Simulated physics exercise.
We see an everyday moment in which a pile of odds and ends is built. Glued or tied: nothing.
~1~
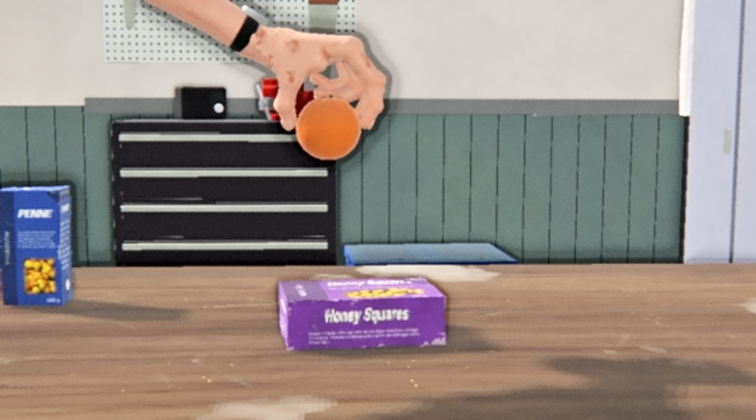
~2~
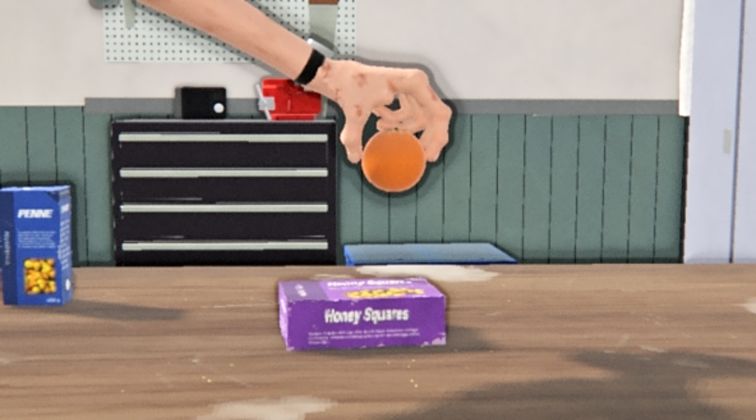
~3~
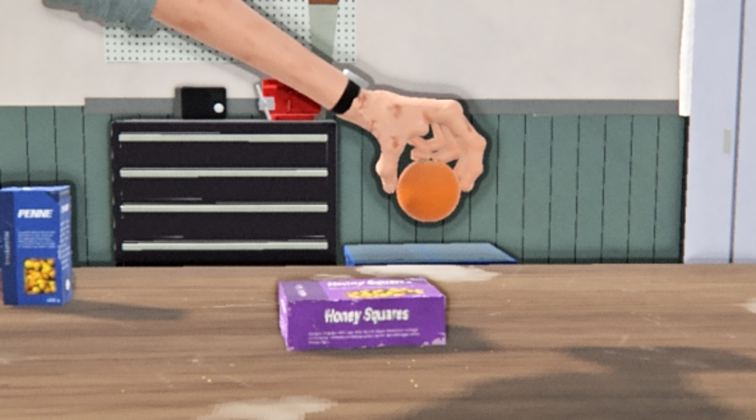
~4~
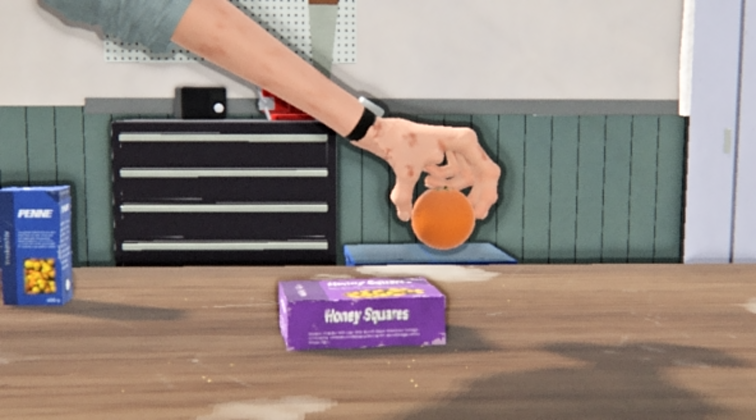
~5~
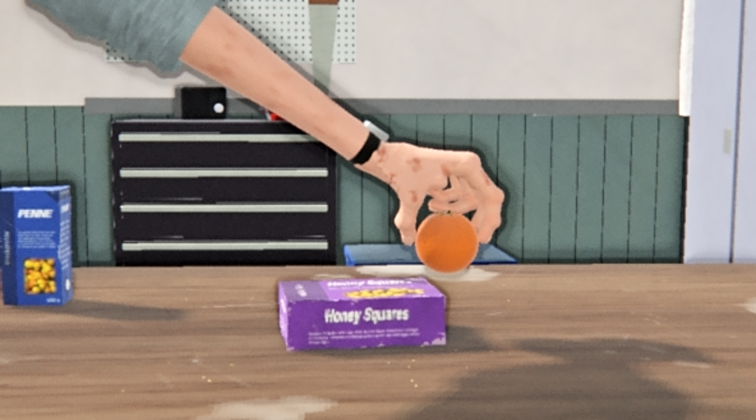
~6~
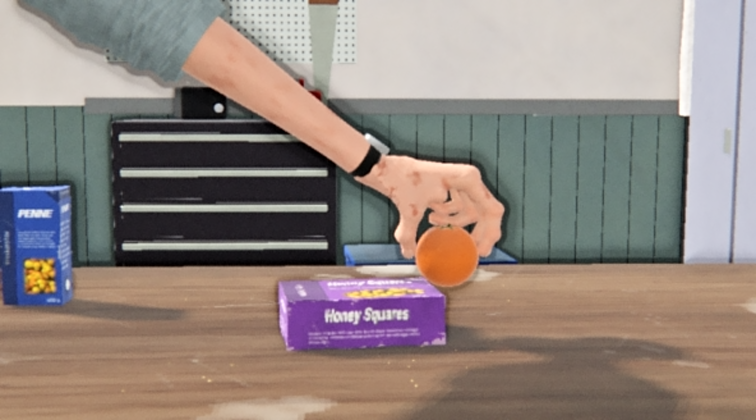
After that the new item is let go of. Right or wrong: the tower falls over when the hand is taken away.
Right.
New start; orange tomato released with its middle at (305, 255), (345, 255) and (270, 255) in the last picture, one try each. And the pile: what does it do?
Stays standing; stays standing; collapses.
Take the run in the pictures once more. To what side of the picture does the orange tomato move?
That would be the viewer's right.
Then, 0.30 s past the last view, orange tomato displaced a little near (462, 269).
Then, 0.40 s past the last view, orange tomato now fallen.
Finally, fallen, orange tomato; the other 2 still in place. Final places as the last picture's camera would see them, orange tomato near (479, 303). The pile comes apart.
